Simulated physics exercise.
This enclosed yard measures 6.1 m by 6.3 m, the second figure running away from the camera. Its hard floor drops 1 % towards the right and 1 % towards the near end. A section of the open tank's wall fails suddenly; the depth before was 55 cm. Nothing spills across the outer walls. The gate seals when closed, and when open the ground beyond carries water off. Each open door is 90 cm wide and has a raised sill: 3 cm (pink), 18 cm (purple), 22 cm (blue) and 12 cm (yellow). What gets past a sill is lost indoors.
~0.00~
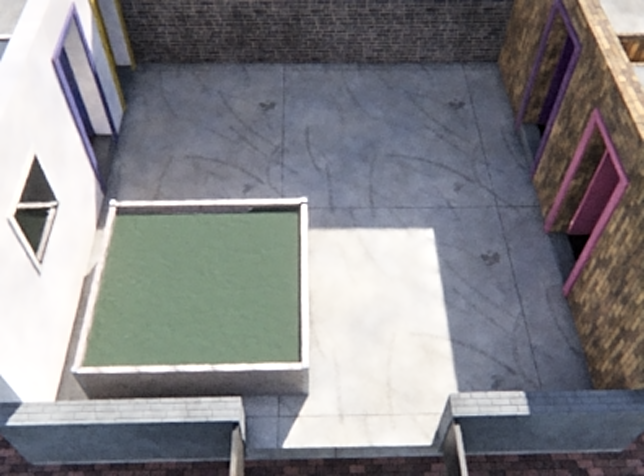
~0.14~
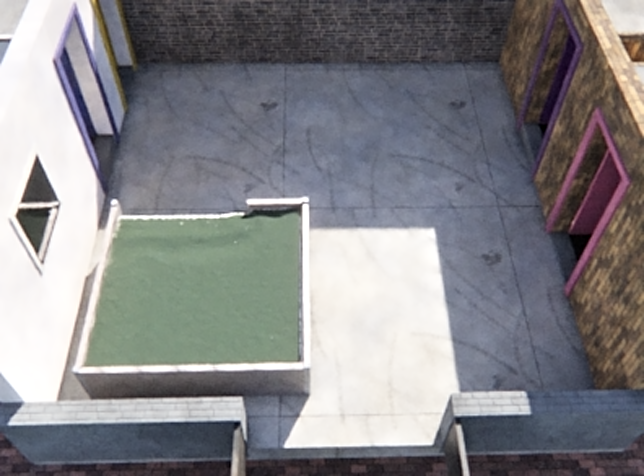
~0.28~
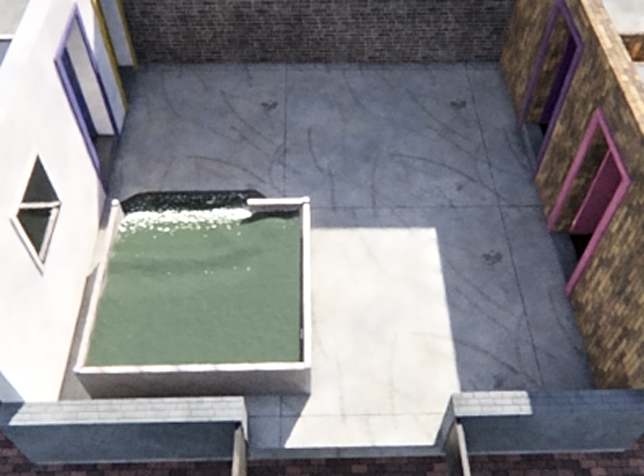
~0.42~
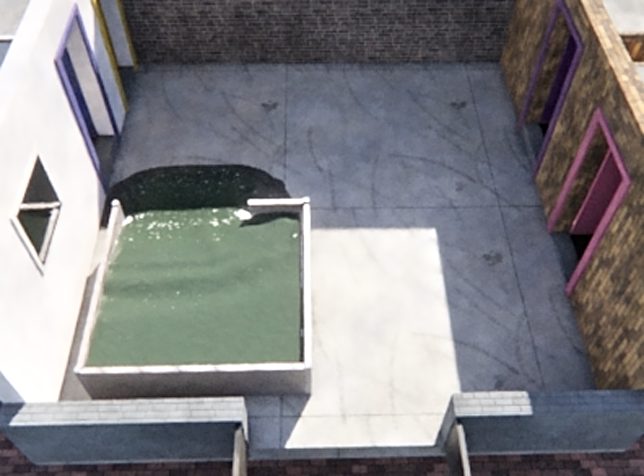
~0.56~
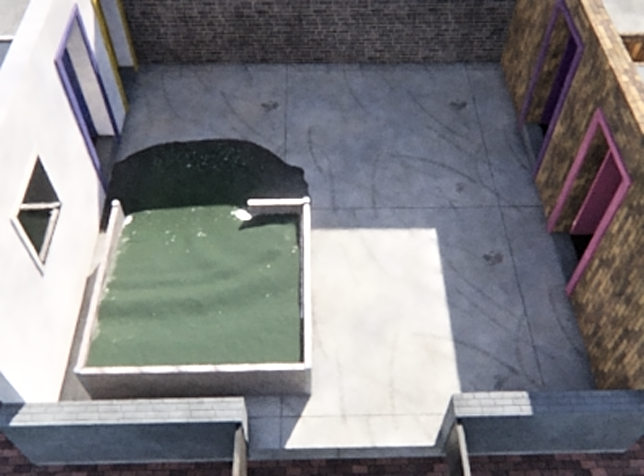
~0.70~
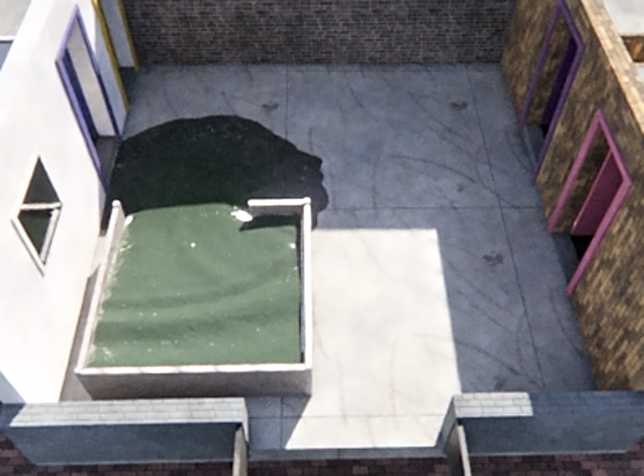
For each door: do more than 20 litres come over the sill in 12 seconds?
The water let in: At the pink door it passes the limit; at the purple door it keeps below the limit; at the blue door it stays under the limit; at the yellow door it goes over the limit.
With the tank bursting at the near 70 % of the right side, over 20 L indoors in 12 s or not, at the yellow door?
Then: Yellow under.
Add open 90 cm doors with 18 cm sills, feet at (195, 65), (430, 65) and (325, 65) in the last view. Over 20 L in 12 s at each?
In that order: Past it, not over, below.
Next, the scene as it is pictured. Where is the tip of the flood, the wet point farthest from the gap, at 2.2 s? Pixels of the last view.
Near (376, 70).
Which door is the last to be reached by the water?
Last comes the pink one.
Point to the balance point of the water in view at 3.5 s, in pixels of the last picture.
Near (232, 183).
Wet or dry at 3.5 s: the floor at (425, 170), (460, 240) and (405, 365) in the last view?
In that order: Not reached, still dry, dry.
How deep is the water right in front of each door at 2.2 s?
In cm: Pink 0, purple 0, blue 22, yellow 21.
After 1.4 s water covers 30 % of the floor and is deepest (28 cm) near (169, 223); pink door not reached, purple door not reached, blue door 16 cm at the sill, 0 L in, yellow door 6 cm at the sill, 0 L in.
After 2.2 s water covers 35 % of the floor and is deepest (38 cm) near (148, 71); pink door not reached, purple door not reached, blue door 22 cm at the sill, 0 L in, yellow door 21 cm at the sill, 6 L in.
After 3.5 s water covers 45 % of the floor and is deepest (28 cm) near (134, 85); pink door not reached, purple door not reached, blue door 15 cm at the sill, 0 L in, yellow door 26 cm at the sill, 79 L in.
After 7.0 s water covers 80 % of the floor and is deepest (22 cm) near (590, 406); pink door 7 cm at the sill, 11 L in, purple door 14 cm at the sill, 1 L in, blue door 10 cm at the sill, 0 L in, yellow door 9 cm at the sill, 142 L in.
After 12.0 s water covers 95 % of the floor and is deepest (17 cm) near (595, 421); pink door 7 cm at the sill, 57 L in, purple door 10 cm at the sill, 1 L in, blue door 4 cm at the sill, 0 L in, yellow door 2 cm at the sill, 142 L in.
